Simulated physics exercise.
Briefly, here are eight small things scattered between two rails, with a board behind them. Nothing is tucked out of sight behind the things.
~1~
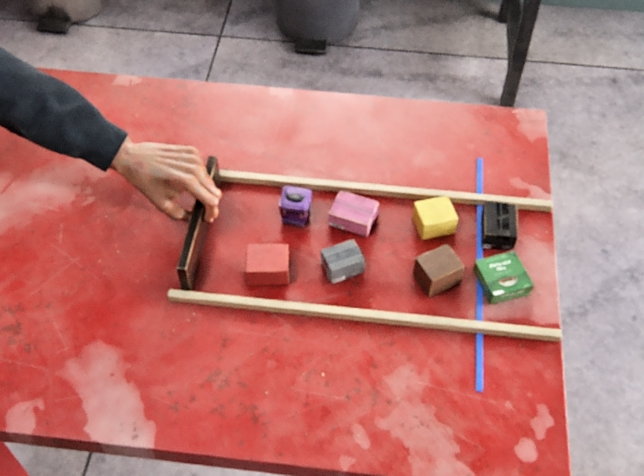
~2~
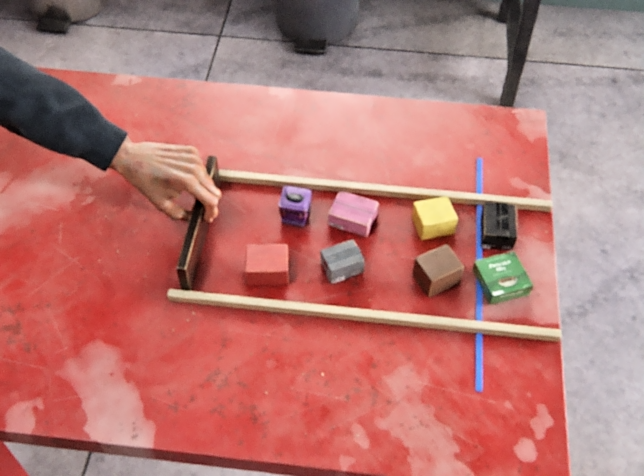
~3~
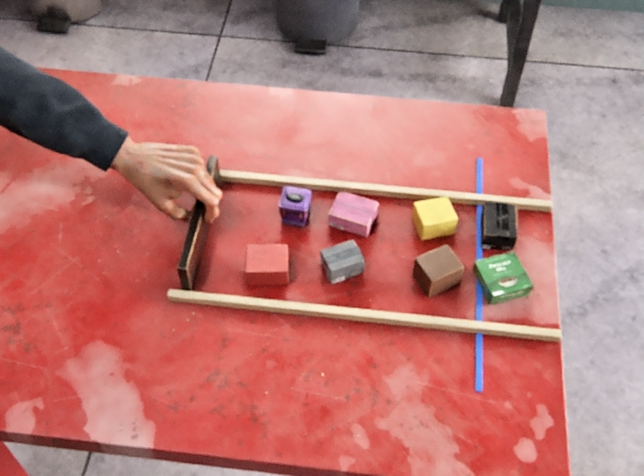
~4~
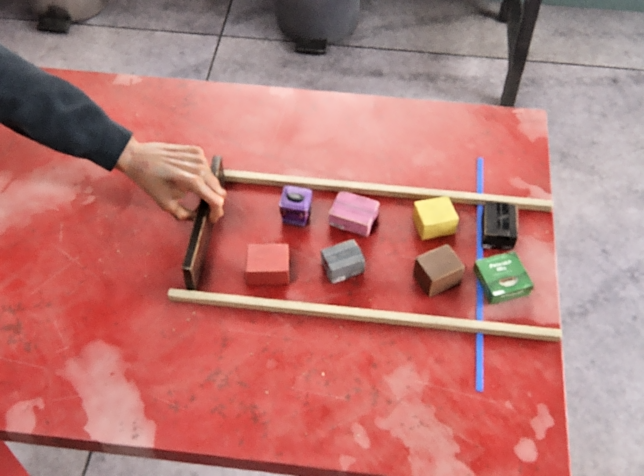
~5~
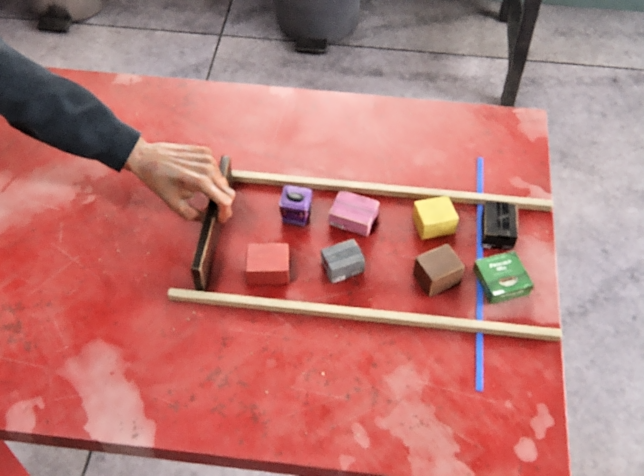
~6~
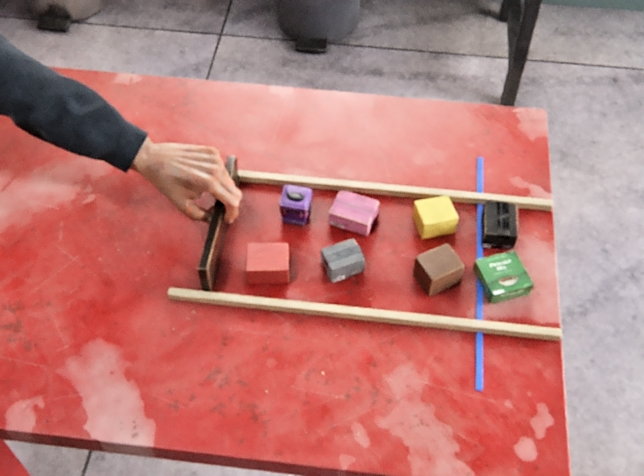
On a red table, a hand held a dark board upright behind some small boxes and blocks between two wooden rails, then slid it slightly right while the objects stayed still.
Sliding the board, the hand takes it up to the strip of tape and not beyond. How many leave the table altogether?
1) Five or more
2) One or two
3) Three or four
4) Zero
Three or four (3).
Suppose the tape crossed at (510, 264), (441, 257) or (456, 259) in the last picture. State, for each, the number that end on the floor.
It would be 5, 1 and 1.
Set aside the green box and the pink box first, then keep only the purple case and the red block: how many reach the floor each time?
That gives 1 for the first pair taken away and 2 for the second.
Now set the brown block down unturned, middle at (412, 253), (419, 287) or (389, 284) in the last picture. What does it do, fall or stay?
The brown block stays put; stays put; stays put.
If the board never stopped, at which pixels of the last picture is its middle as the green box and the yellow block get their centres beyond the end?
Green box over the end: About (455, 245). Yellow block over the end: About (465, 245).
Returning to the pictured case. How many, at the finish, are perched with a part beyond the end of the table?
The total here is 1.
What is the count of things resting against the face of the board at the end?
It ends up touching 3.
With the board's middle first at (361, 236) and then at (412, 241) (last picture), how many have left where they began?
First position 5; second position 8.
A little later, none off yet; green box at rest near (503, 277); black box at rest near (499, 226); brown block at rest near (438, 270).
Next, none off yet; green box at rest near (506, 277); black box shifted about its own width near (528, 229); brown block shifted about its own width near (463, 270).
When it is over, the number that fall off is three or four; down, yellow block, black box and green box.
